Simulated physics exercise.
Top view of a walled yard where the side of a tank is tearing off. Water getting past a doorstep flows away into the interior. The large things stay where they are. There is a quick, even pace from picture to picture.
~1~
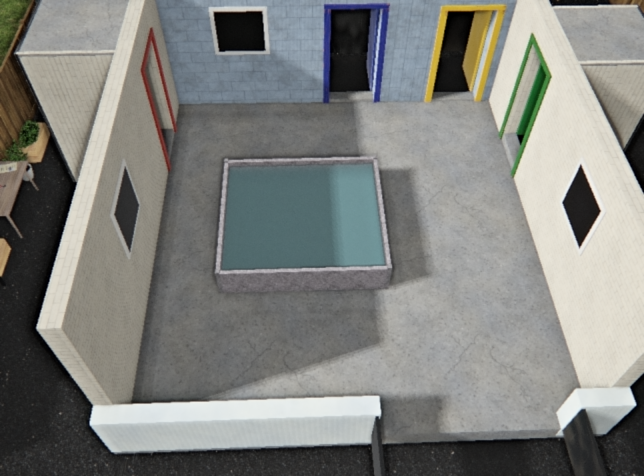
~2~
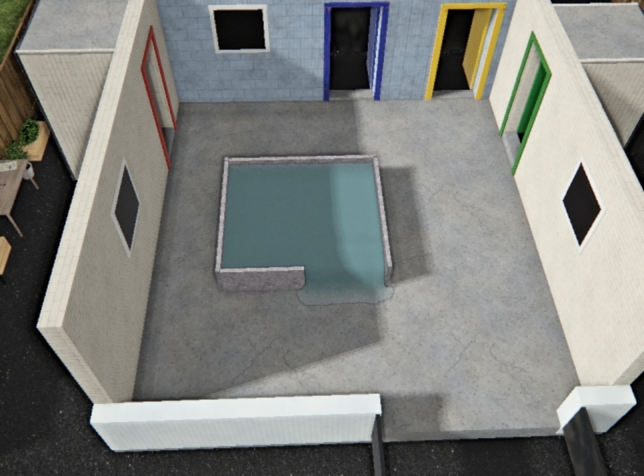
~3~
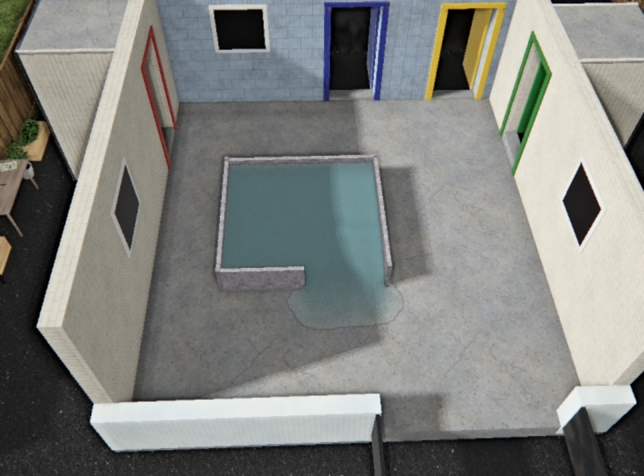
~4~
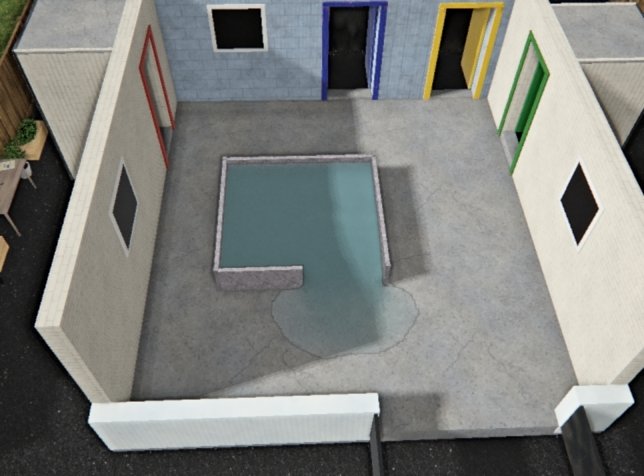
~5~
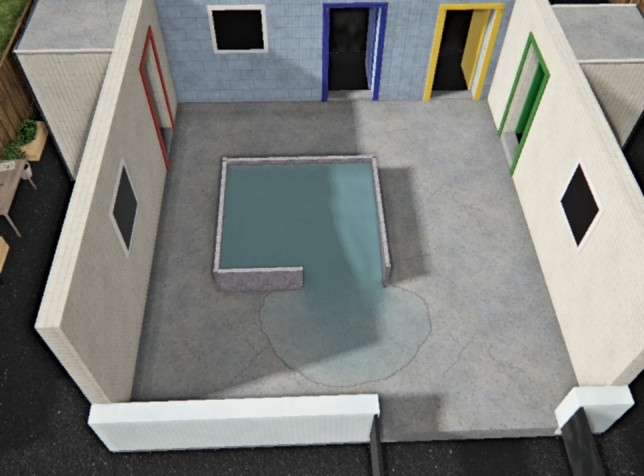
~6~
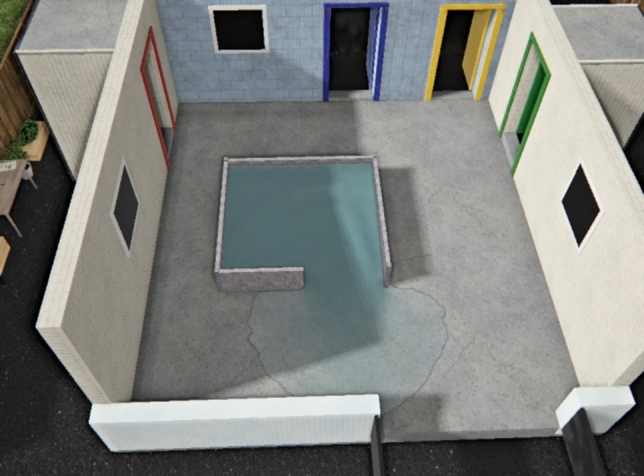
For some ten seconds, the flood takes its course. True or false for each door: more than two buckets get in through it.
The red door: False; the green door: False; the yellow door: False; the blue door: False.
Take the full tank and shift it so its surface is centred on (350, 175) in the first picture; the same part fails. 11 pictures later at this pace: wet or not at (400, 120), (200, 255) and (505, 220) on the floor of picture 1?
Taking the three spots in that order, I'd say spared, then spared, then spared.
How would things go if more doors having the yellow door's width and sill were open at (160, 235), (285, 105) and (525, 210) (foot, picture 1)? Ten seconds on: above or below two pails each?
The first new doorway comes up short, the second comes up short, the third comes up short.
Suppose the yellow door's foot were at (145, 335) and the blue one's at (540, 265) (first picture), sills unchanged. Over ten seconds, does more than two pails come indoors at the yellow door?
Checking it, I find the yellow door overflows.
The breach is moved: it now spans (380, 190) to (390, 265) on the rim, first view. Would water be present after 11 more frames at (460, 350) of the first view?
At that place: Flooded.
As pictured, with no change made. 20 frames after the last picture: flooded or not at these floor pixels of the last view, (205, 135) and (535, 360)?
Not wet, soaked.
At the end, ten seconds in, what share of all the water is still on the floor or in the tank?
Some 56 per cent.
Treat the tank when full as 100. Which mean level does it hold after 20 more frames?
Near 50 in a hundred.
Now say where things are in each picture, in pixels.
The first frame shows still water in the open tank at (302, 214).
In the second frame, the front is at (302, 296), out from the gap at (345, 280).
In the third frame, the front is at (311, 323), out from the gap at (345, 281).
In the fourth frame, the front is at (322, 352), out from the gap at (343, 280).
In the fifth frame, the front is at (328, 380), out from the gap at (343, 281).
In the sixth frame, the front is at a hidden place, out from the gap at (344, 281).
A moment on, water covers 15 % of the floor; the red door not reached, the green door not reached, the yellow door not reached, the blue door not reached.
Next, water covers 25 % of the floor; the red door not reached, the green door not reached, the yellow door not reached, the blue door not reached.
Then, water covers 30 % of the floor; the red door not reached, the green door not reached, the yellow door not reached, the blue door not reached.
Later, water covers 50 % of the floor; the red door wet at the sill, nothing in, the green door not reached, the yellow door not reached, the blue door not reached.
In the end, water covers 65 % of the floor; the red door wet at the sill, nothing in, the green door wet at the sill, nothing in, the yellow door not reached, the blue door wet at the sill, nothing in.
